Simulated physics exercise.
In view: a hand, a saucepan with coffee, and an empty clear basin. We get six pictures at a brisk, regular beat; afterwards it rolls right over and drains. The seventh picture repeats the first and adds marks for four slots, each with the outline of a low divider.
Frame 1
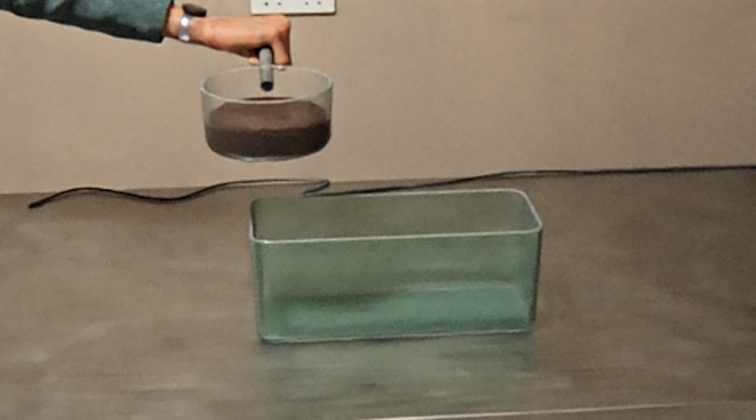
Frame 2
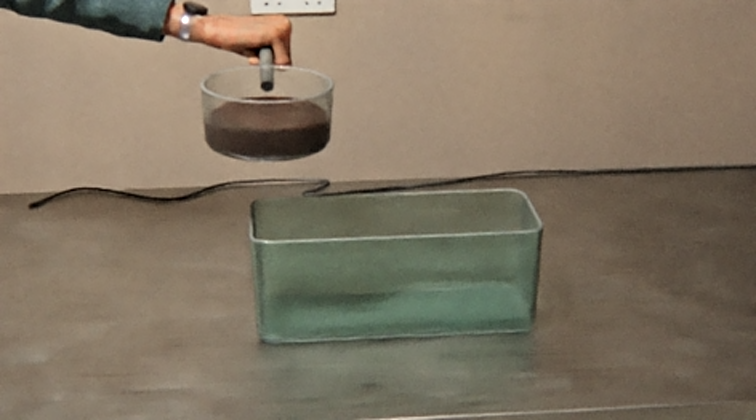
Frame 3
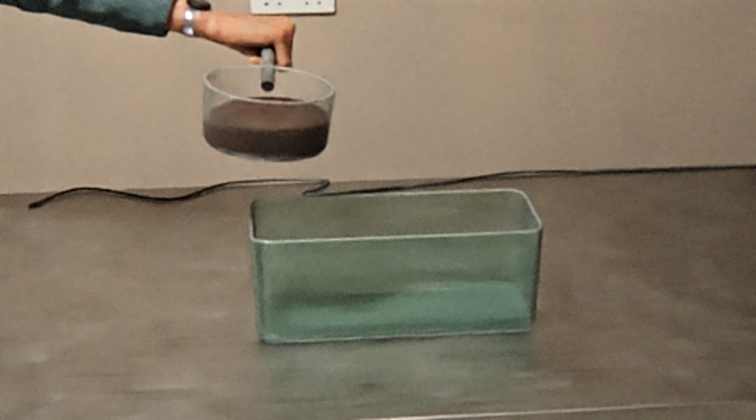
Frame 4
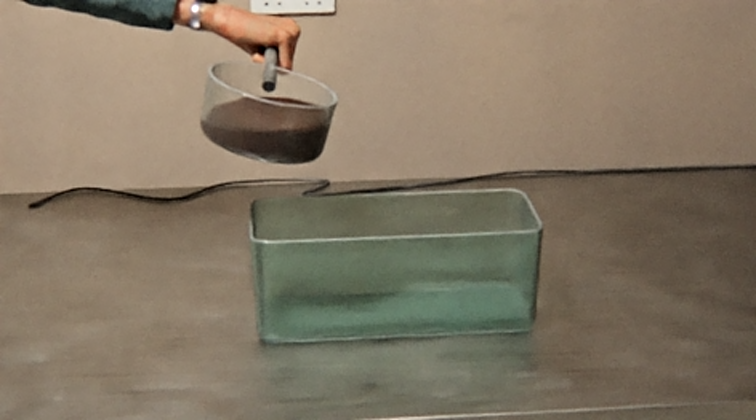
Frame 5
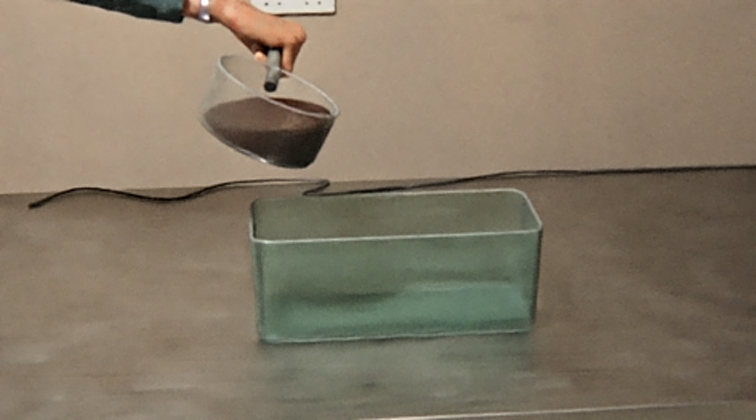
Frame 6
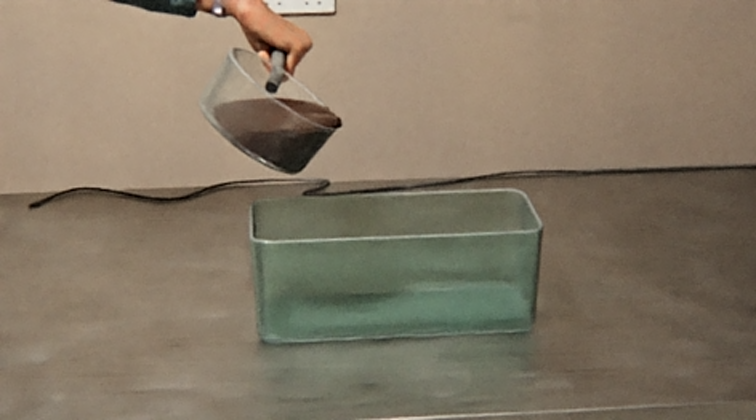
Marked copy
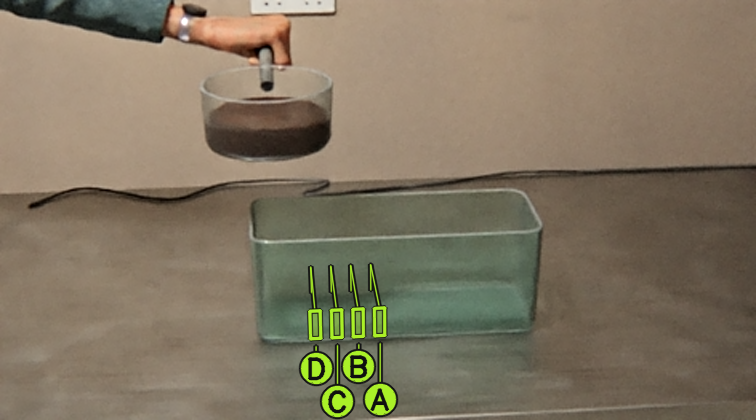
A hand holds a clear saucepan of dark coffee level above and behind an empty, greenish clear basin on a table. The hand then tips the pan steadily to the right, and the coffee shifts toward the lowering lip until a little of it just passes over the edge.
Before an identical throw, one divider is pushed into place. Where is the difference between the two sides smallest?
A.
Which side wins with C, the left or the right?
More ends on the right.
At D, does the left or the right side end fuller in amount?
The right side.
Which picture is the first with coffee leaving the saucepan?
Picture 6.
On the marked copy, A at (380, 343); B at (358, 344); C at (337, 345); D at (316, 346).
With A, about 49 % ends left of the wall and 50 % right of it.
With B, about 26 % ends left of the wall and 74 % right of it.
With C, about 11 % ends left of the wall and 89 % right of it.
With D, about 5 % ends left of the wall and 95 % right of it.
